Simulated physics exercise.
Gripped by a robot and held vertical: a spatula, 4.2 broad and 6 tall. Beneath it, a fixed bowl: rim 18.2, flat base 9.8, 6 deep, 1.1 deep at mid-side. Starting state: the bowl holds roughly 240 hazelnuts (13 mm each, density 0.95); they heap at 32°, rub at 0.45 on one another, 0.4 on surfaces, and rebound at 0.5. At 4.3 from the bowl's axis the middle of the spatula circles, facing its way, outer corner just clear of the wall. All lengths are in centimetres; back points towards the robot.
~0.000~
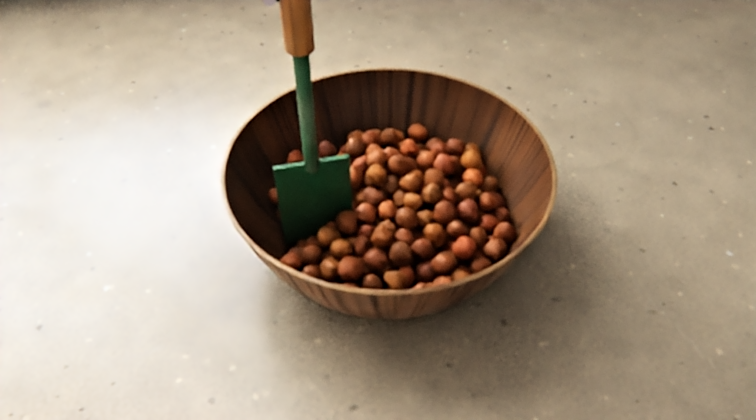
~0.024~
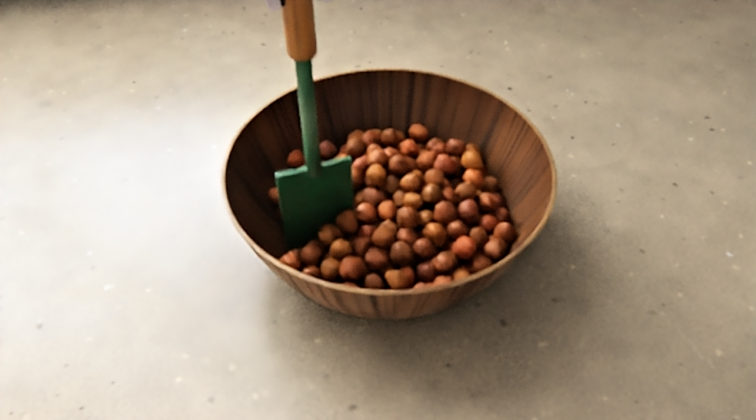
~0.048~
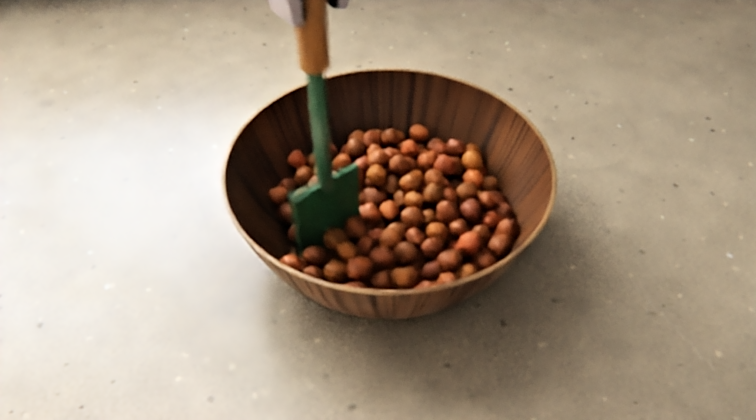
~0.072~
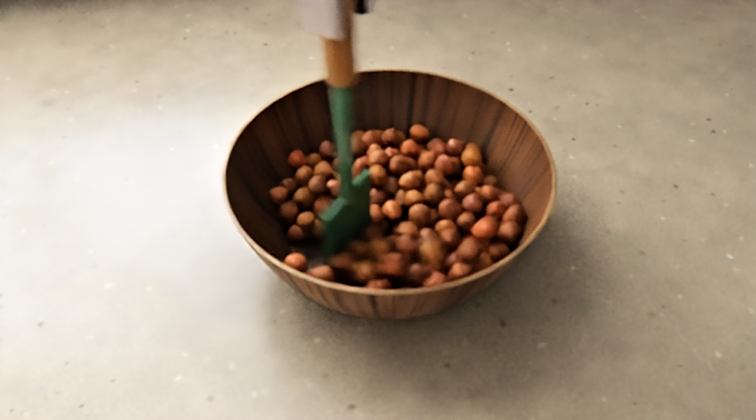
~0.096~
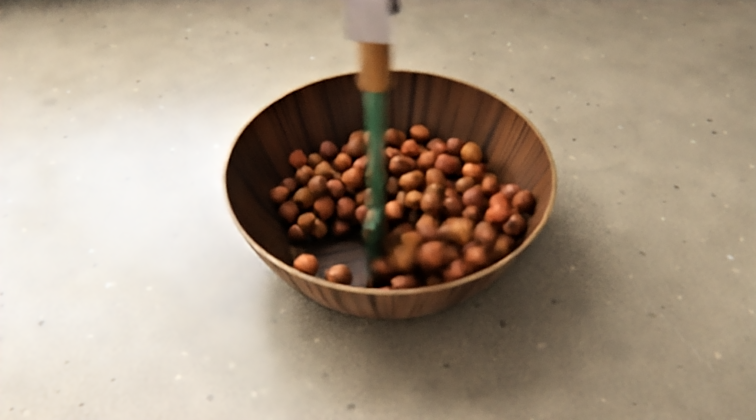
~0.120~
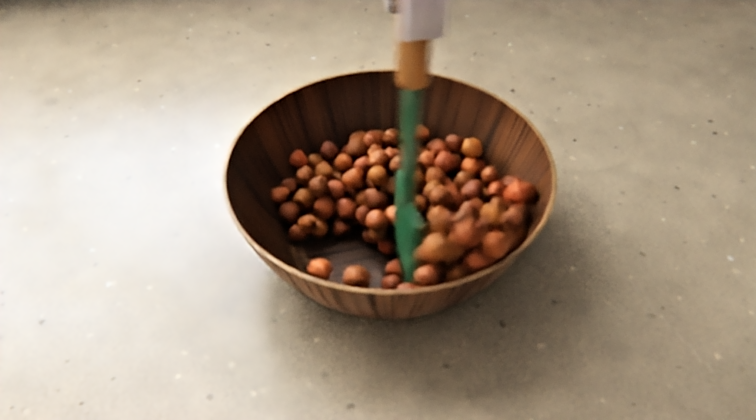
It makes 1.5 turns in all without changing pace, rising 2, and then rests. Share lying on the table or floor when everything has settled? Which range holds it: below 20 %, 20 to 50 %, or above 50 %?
The range 20 to 50 %.
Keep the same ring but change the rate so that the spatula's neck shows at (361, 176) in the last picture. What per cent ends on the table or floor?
About 15 %.
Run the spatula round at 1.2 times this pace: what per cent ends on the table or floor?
That gives about 35 percent.
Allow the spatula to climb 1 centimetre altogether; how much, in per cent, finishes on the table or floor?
Result: Roughly 35 %.
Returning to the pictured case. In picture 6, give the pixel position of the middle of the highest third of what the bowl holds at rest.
Roughly pixel (407, 210).
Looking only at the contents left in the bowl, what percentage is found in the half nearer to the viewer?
Close to 50 in a hundred.
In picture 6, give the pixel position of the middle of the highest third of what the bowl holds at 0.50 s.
(400, 262).
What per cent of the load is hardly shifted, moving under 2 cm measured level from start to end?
That comes to some 5 per cent.
By 0.31 s, 263° round, highest piece 10 above the table; 203 in the bowl, 11 on the table or floor, 21 in flight or on the tool.
By 0.50 s, 76° round, highest piece 12 above the table; 176 in the bowl, 55 on the table or floor, 4 in flight or on the tool.
By 0.80 s, 180° round, highest piece 5 above the table; 169 in the bowl, 66 on the table or floor.
By 1.50 s, 180° round, highest piece 4 above the table; 169 in the bowl, 66 on the table or floor.
Final count, 169 in the bowl, 66 on the table or floor. That is 28 % on the table or floor.
